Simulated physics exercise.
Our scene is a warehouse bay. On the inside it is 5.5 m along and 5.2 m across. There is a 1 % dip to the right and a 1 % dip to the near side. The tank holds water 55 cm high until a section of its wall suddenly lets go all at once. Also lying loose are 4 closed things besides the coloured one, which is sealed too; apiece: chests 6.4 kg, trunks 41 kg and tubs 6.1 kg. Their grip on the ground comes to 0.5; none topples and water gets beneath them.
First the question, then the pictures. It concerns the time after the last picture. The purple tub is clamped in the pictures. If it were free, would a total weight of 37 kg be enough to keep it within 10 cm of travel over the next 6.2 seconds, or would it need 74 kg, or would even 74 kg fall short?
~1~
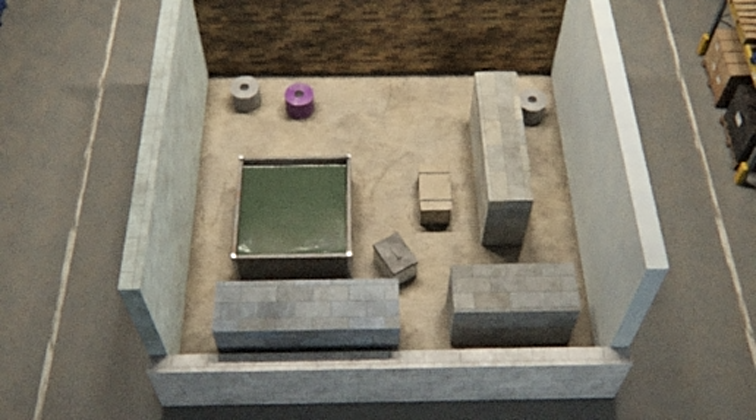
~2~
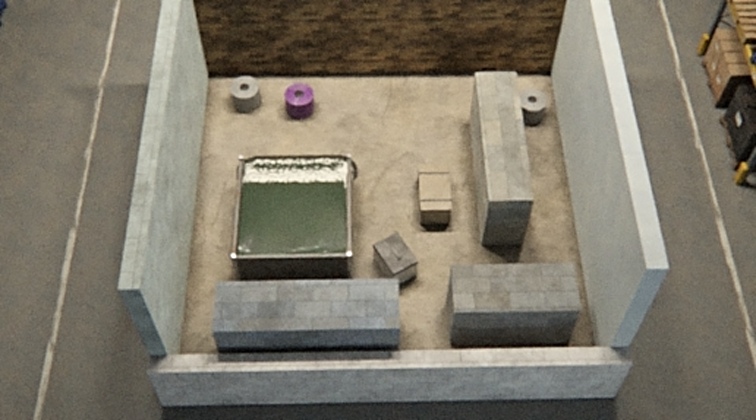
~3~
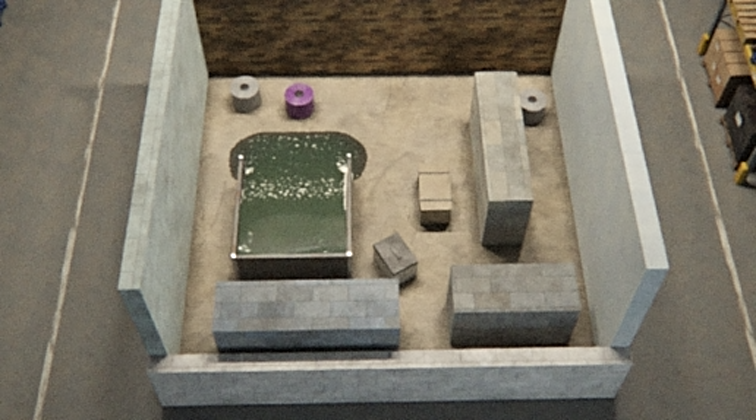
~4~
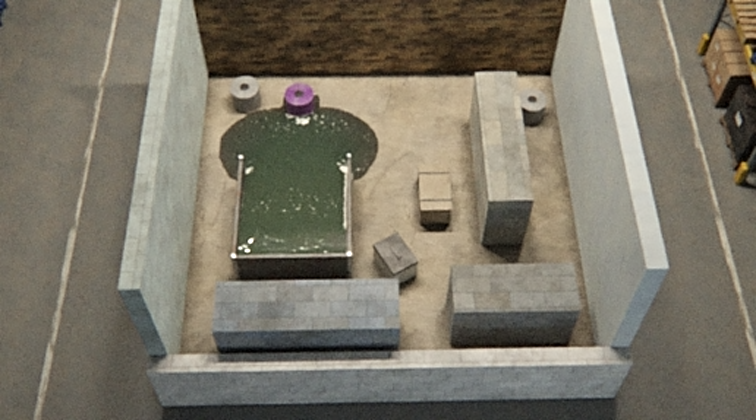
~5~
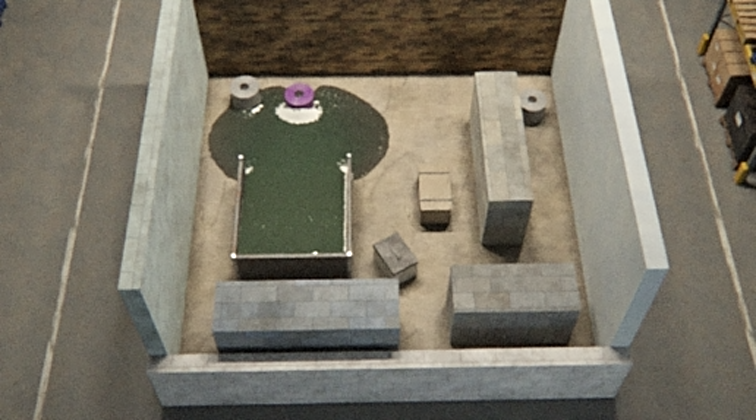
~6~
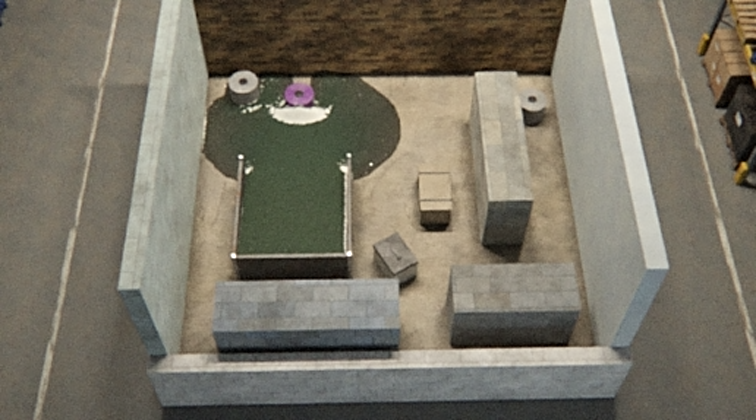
It needs the heavier weight.
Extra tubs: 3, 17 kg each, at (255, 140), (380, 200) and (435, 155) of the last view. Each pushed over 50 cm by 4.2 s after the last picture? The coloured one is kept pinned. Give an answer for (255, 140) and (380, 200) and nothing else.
Order as asked - surpassed, not reached.
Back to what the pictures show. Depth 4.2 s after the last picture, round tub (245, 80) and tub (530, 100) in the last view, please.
8 and 6 cm.
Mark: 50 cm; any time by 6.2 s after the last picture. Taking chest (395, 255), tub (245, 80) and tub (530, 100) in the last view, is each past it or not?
In that order: Does not reach it, then exceeds it, then exceeds it.
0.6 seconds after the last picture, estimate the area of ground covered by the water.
Wet area: Approx. 9.5 m2.
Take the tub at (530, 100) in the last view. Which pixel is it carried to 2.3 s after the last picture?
(549, 128) or thereabouts.
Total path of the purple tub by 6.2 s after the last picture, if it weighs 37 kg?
Total path: Approx. 60 cm.
Then, 0.6 s after the last picture the purple tub would be 44 cm from its start with 37 kg and 0 cm from its start with 74 kg; 14 cm of water round it then.
Then, 2.3 s after the last picture the purple tub would be 35 cm from its start with 37 kg and 0 cm from its start with 74 kg; 14 cm of water round it then.
Then, 4.2 s after the last picture the purple tub would be 35 cm from its start with 37 kg and 0 cm from its start with 74 kg; 7 cm of water round it then.
Then, 6.2 s after the last picture the purple tub would be 35 cm from its start with 37 kg and 0 cm from its start with 74 kg; 3 cm of water round it then.
